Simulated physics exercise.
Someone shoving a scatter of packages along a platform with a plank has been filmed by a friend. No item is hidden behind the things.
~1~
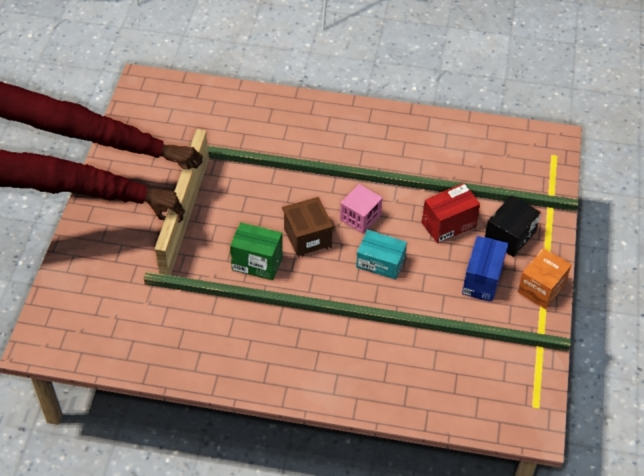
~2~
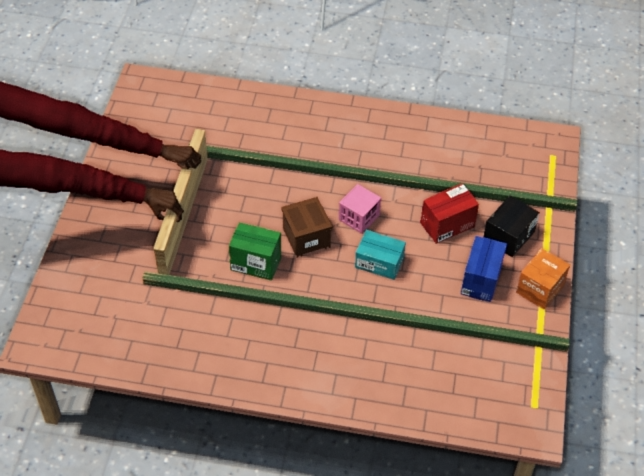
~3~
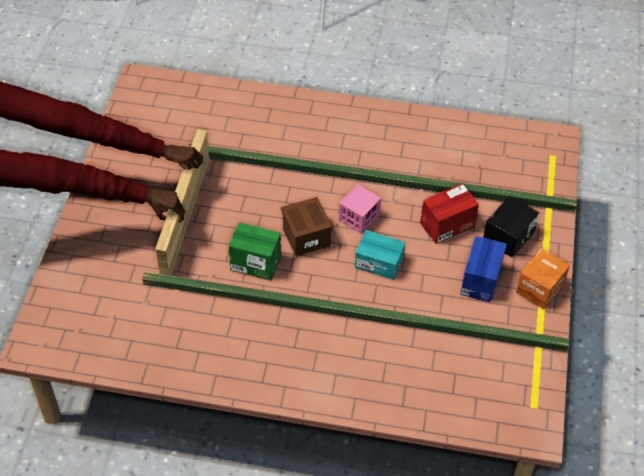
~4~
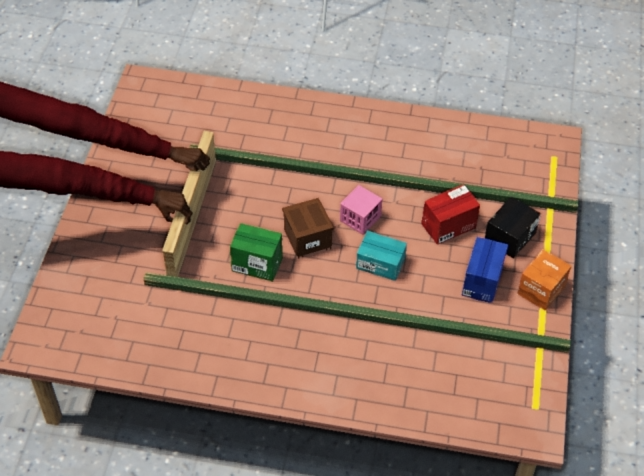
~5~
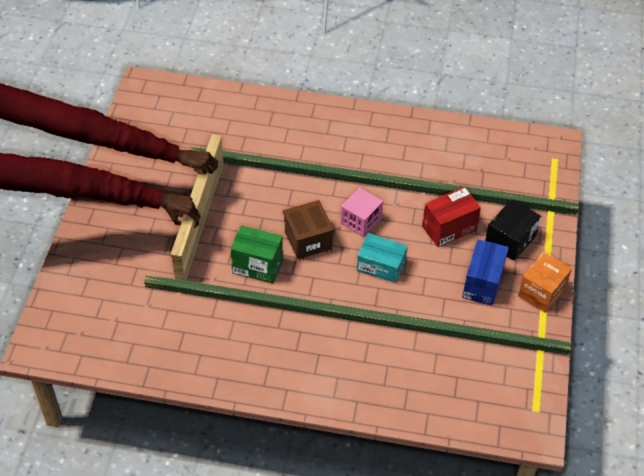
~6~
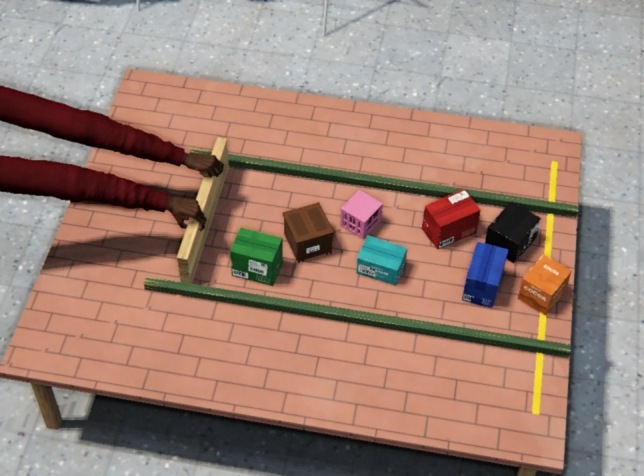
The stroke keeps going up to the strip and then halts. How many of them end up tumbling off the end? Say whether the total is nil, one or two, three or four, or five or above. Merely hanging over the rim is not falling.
The ones going over the edge come to at least five, I'd say.
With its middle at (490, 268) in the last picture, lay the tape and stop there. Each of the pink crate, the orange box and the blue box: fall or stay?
Check: The pink crate remains in place; the orange box takes the fall; the blue box takes the fall.
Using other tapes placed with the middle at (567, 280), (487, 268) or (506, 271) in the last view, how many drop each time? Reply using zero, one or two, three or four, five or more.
Going one by one, the answers are five or over, one or two and three to four.
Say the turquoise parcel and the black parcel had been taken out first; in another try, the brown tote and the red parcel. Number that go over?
In the first try 3, in the other 3.
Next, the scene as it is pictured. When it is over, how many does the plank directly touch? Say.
Counting them up gives 3.
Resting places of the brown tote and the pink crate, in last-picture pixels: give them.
One is at about (570, 260), the other at about (565, 232).
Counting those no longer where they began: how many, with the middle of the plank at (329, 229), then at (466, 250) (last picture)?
I make it 4 at the first spot and 8 at the other.
A little later, none off yet; orange box at rest near (544, 285); black parcel at rest near (513, 232); blue box at rest near (485, 275).
Next, none off yet; orange box shifted a little near (565, 286); black parcel shifted a little near (518, 234); blue box shifted about its own width near (531, 283).
When it is over, the number that fall off is five or more; down, turquoise parcel, red parcel, blue box, black parcel and orange box.
